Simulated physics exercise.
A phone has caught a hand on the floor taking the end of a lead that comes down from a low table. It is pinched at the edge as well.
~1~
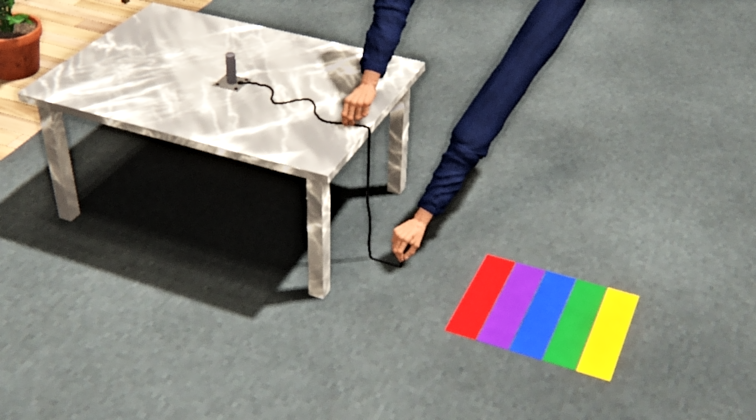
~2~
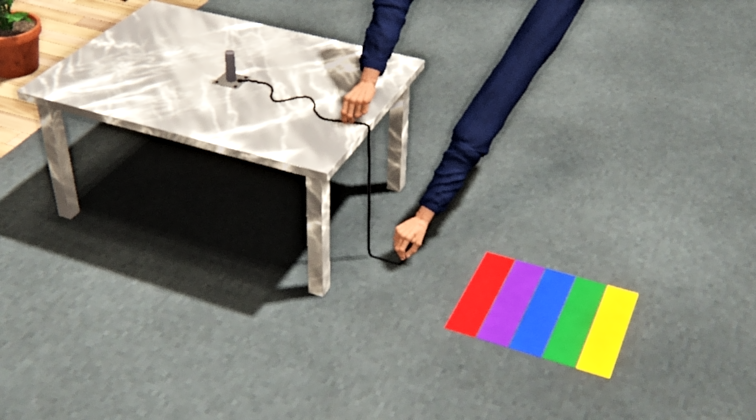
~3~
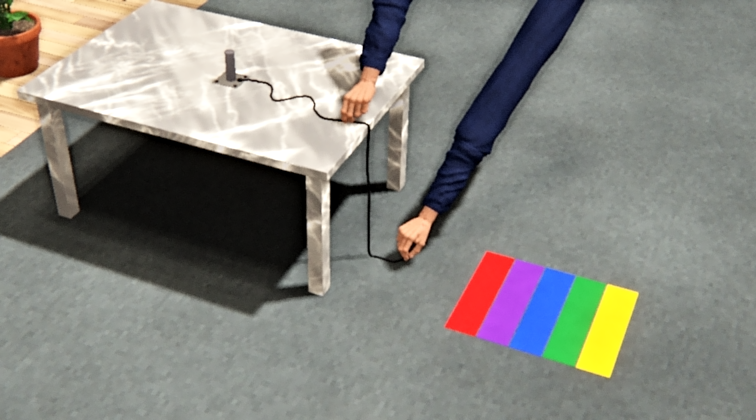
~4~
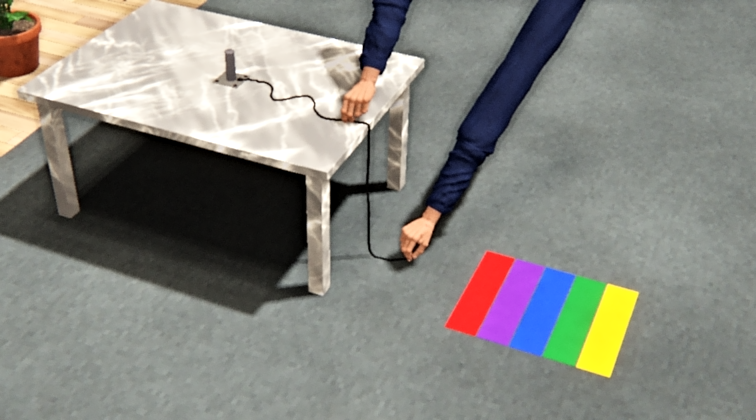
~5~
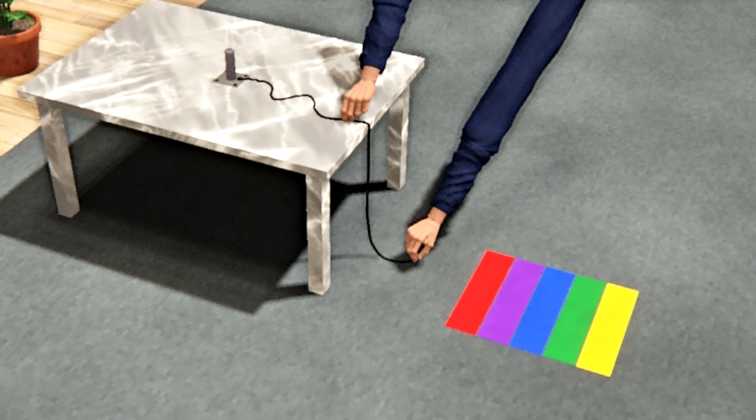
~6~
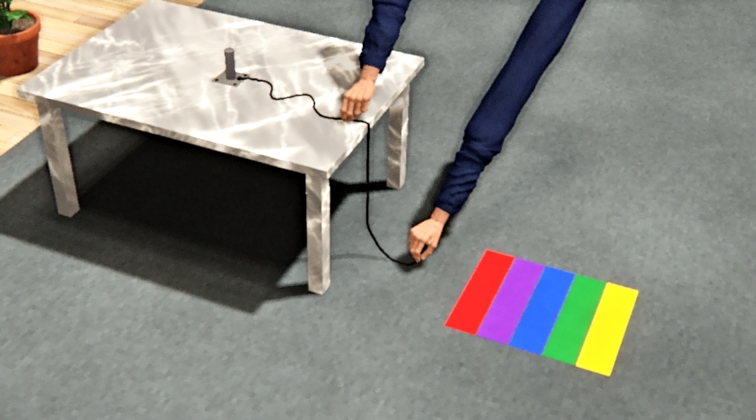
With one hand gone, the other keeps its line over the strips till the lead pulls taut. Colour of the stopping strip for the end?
Blue.
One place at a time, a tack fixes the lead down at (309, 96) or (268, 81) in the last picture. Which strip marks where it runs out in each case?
First try purple, second try blue.
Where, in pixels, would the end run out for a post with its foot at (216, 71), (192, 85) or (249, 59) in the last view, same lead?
About (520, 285), (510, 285) and (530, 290).
Soon after, end near (493, 279); over red.
After that, end near (526, 289); over purple.
At the stop, end near (546, 295); over blue. It gets as far as the blue strip.
